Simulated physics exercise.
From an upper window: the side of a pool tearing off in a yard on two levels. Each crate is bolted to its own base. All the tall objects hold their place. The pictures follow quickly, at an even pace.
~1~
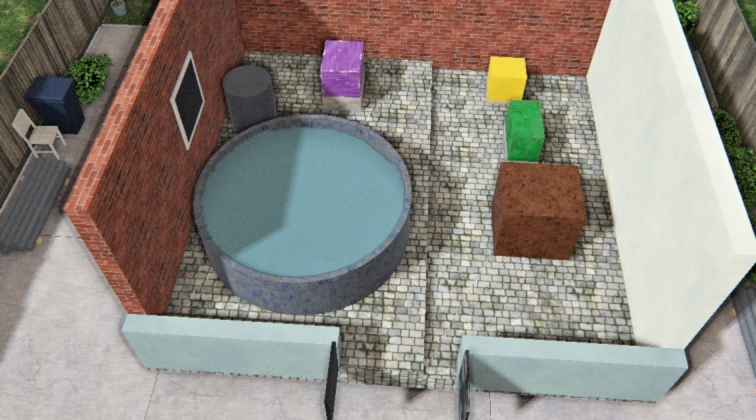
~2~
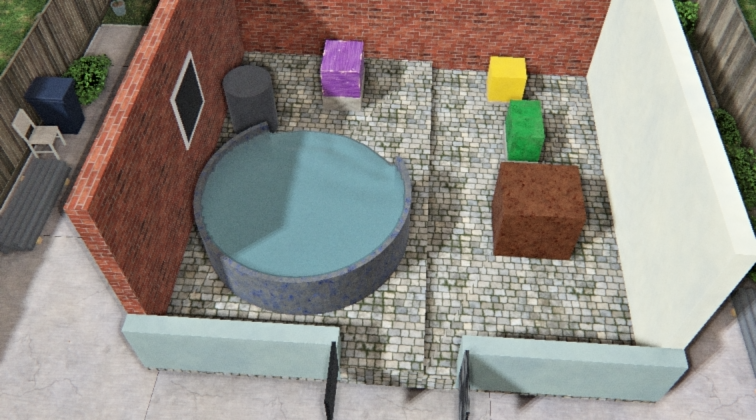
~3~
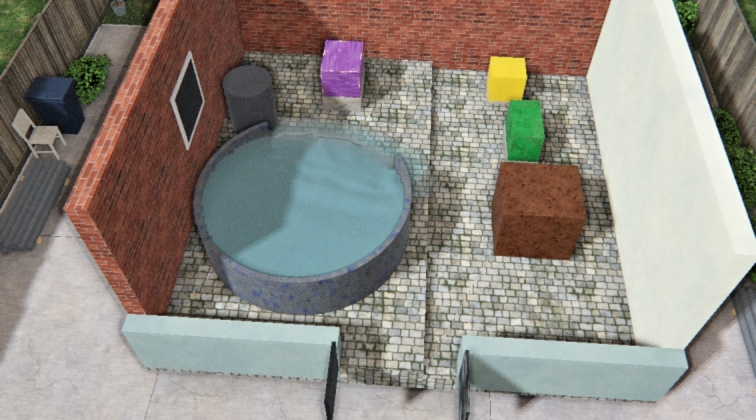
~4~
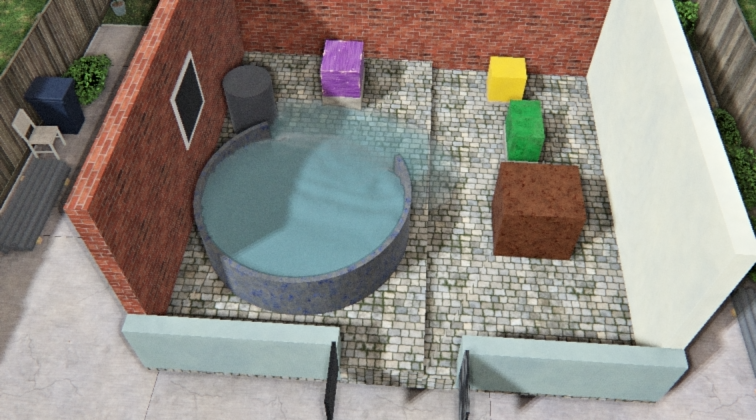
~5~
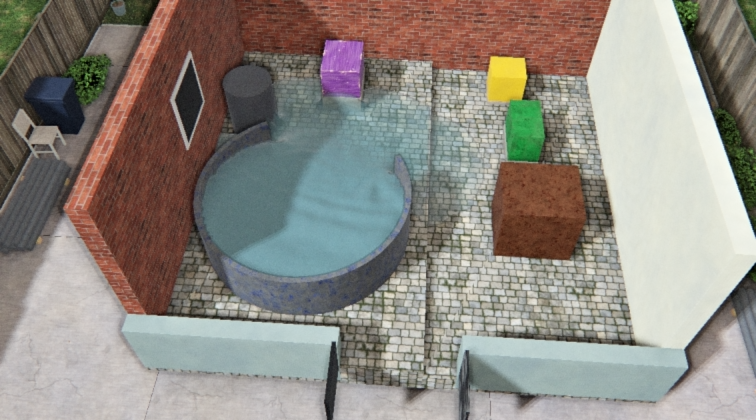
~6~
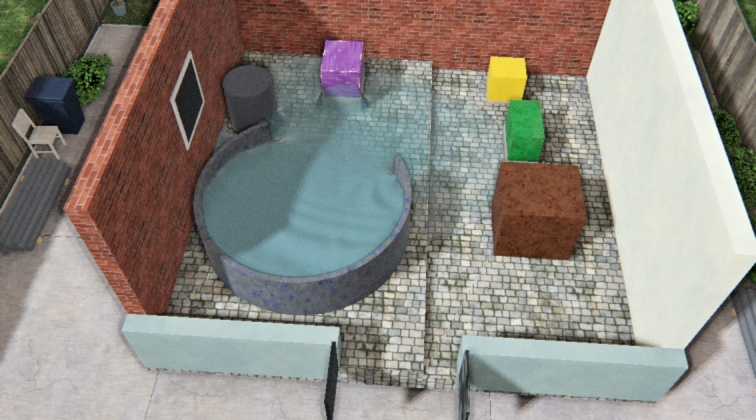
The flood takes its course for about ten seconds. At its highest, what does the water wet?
The green crate is wetted; the purple crate is wetted; the yellow crate is wetted.
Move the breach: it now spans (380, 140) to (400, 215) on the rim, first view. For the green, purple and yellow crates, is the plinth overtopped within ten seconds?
My reading: The green crate is topped, the purple crate remains dry, the yellow crate takes water.
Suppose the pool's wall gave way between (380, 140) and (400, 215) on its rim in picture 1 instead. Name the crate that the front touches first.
I say the green crate.
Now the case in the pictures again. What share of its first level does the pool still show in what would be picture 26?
Roughly 32 per cent.
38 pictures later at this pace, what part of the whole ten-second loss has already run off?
Some 10 per cent.
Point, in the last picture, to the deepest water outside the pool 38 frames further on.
I would point to (627, 361).
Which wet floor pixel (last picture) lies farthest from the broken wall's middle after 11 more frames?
I would point to (578, 77).
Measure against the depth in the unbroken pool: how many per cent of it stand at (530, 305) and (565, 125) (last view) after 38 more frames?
In that order: 6 and 30 per cent.
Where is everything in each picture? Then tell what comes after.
In the first frame, still water in the pool at (304, 194).
In the second frame, the front is at a hidden place, out from the gap on the pool's far side.
In the third frame, water pours out on the pool's far side and has run to (427, 189).
In the fourth frame, the front is at (453, 177), out from the gap on the pool's far side.
In the fifth frame, the front is at (475, 153), out from the gap on the pool's far side.
In the sixth frame, water pours out on the pool's far side and has run to (492, 123).
A moment on, water covers 50 % of the floor; the green crate water round its plinth, the purple crate water round its plinth, the yellow crate water round its plinth.
Next, water covers 60 % of the floor; the green crate water round its plinth, the purple crate water round its plinth, the yellow crate water round its plinth.
Then, water covers 65 % of the floor; the green crate water round its plinth, the purple crate water round its plinth, the yellow crate water round its plinth.
Later, water covers 95 % of the floor; the green crate water round its plinth, the purple crate water round its plinth, the yellow crate water round its plinth.
In the end, water covers 100 % of the floor; the green crate was topped, the purple crate was topped, the yellow crate was topped.
